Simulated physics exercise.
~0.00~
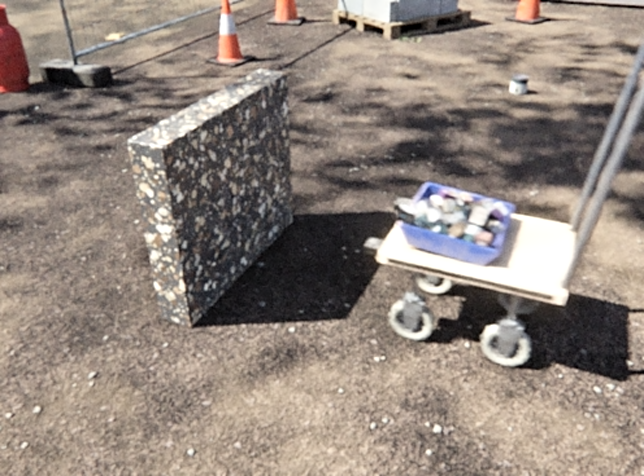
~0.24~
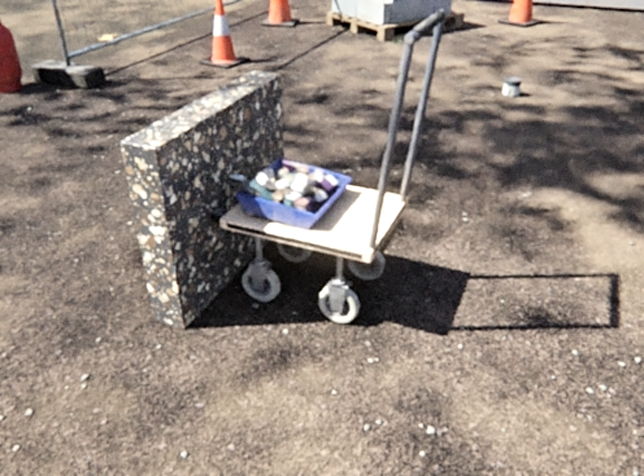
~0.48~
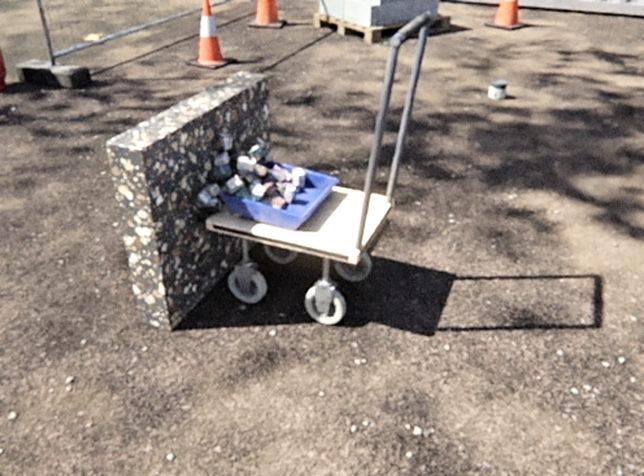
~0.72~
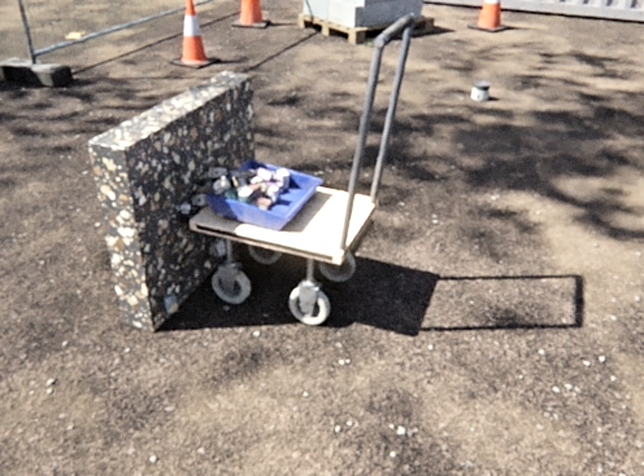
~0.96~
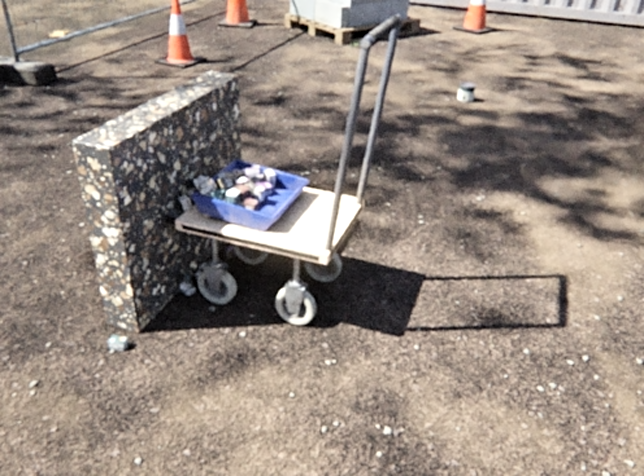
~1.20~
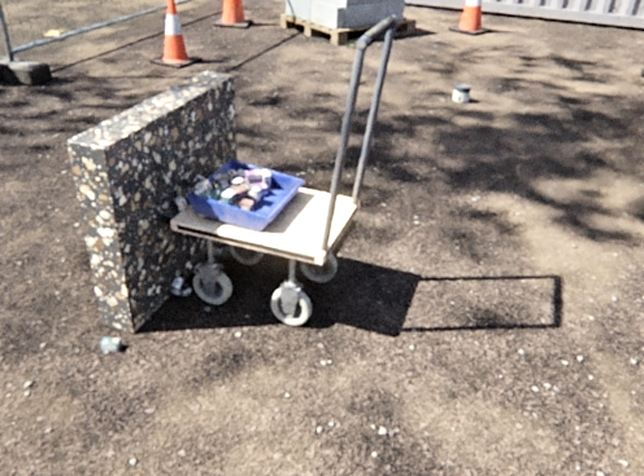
On a sunlit patch of dark gravel, a flatbed trolley carrying a blue basket of small cartons rolled left into a speckled slab and stopped dead; the load surged forward, some spilling over the front and dropping beside the slab, while many stayed in.
